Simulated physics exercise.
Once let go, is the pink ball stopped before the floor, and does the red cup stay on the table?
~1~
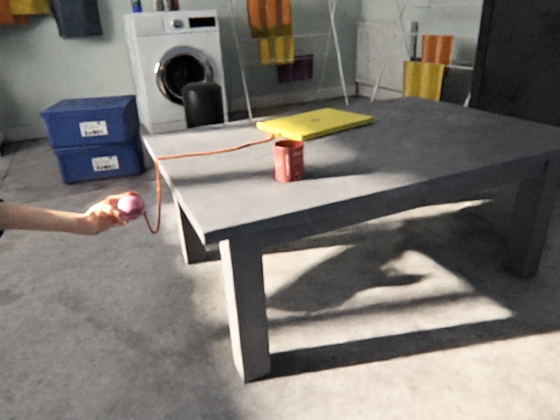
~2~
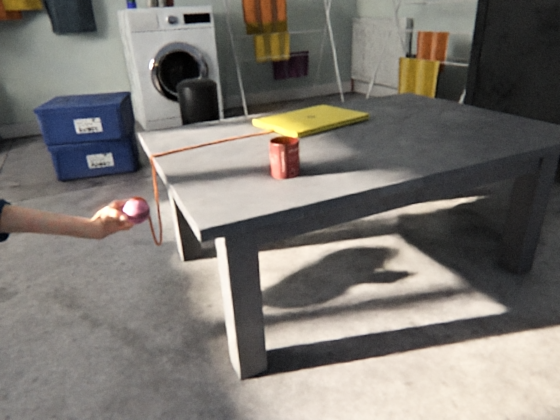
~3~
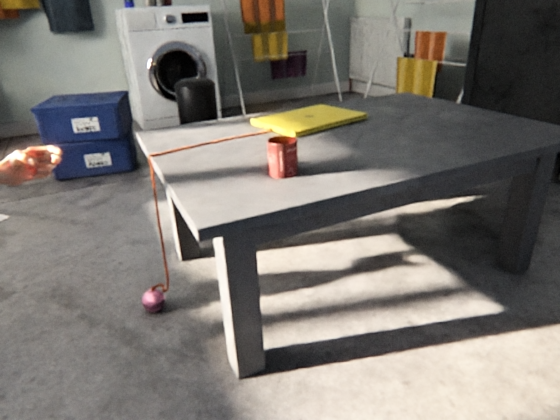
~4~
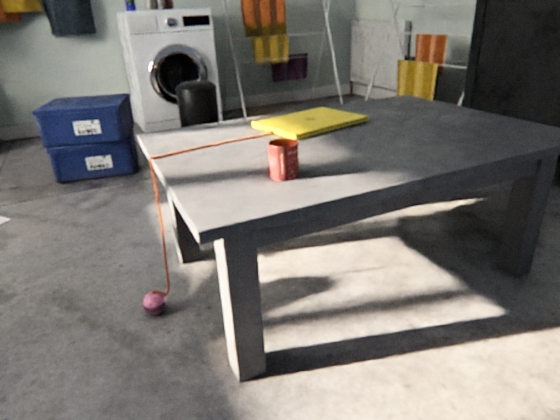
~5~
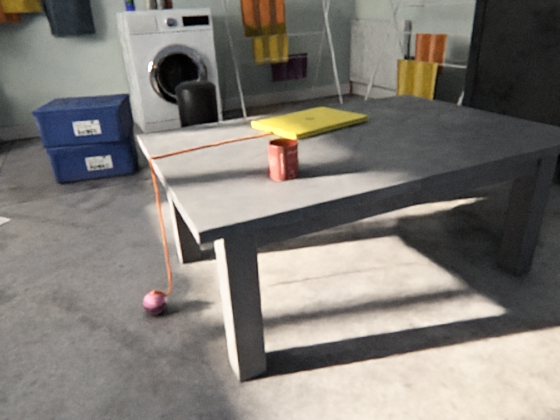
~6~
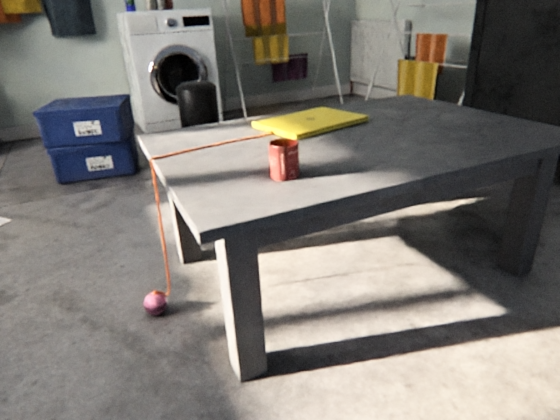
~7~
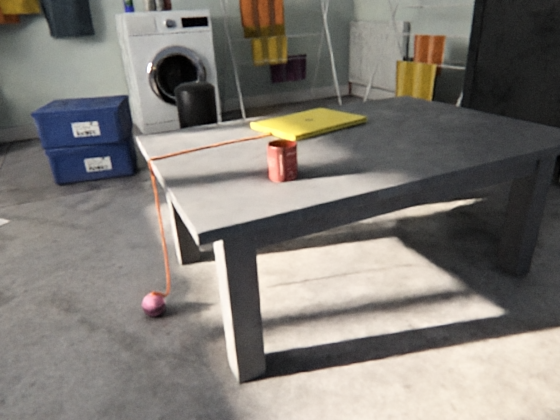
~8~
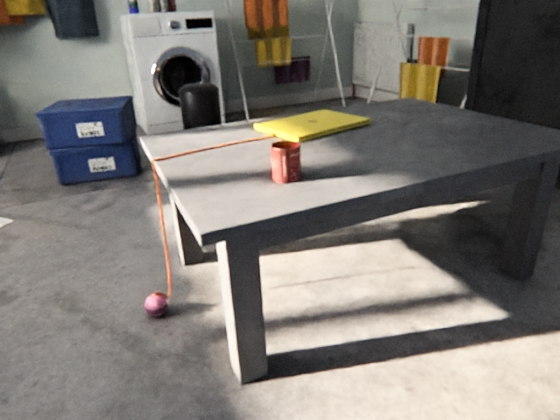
The pink ball is not stopped in time and reaches the floor. The red cup stays where it stands on the table.
